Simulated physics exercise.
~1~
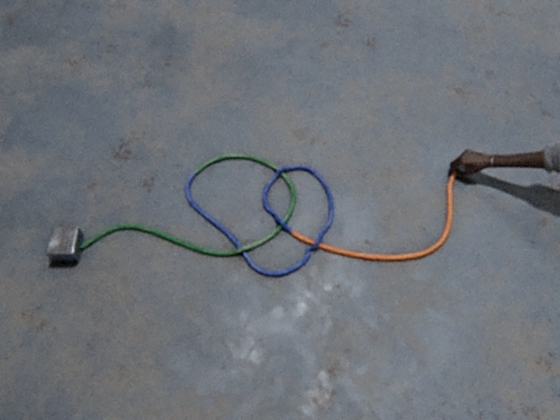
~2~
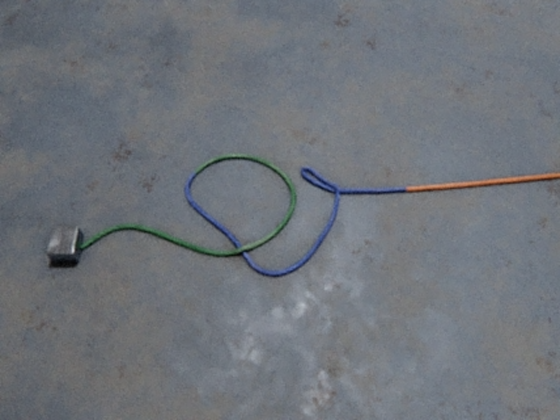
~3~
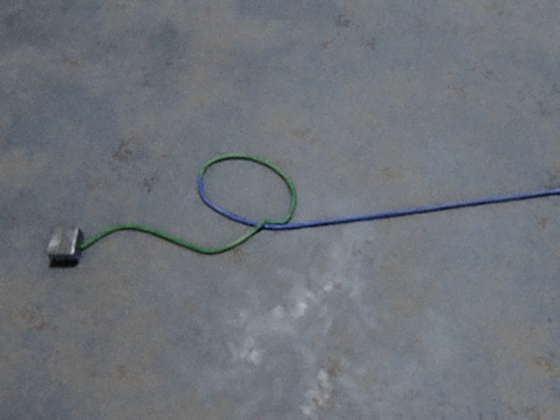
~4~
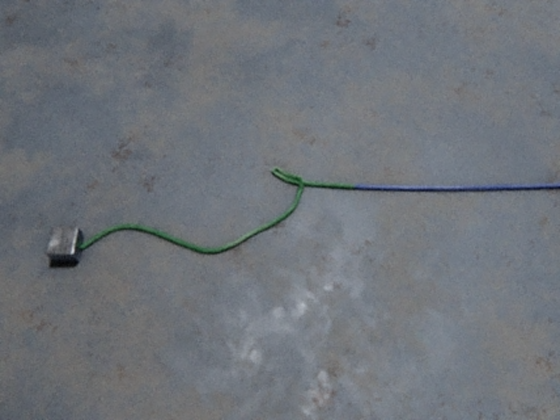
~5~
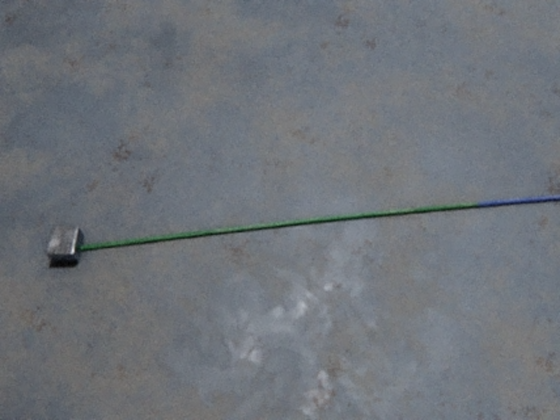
A rope dyed green, blue and orange lies in overlapping loops on a mottled grey floor, seen from above by a still camera. Its green left end is fixed to a small metal block, while a hand at the right edge holds the orange end. The orange end is drawn off to the right, and the blue loop on the right shrinks to a narrow bend and pulls out. The remaining green and blue loop tightens, shrinks to a small hook and slips open. Finally the rope stretches straight from the block to the right edge, green with blue at the far right, without a knot.
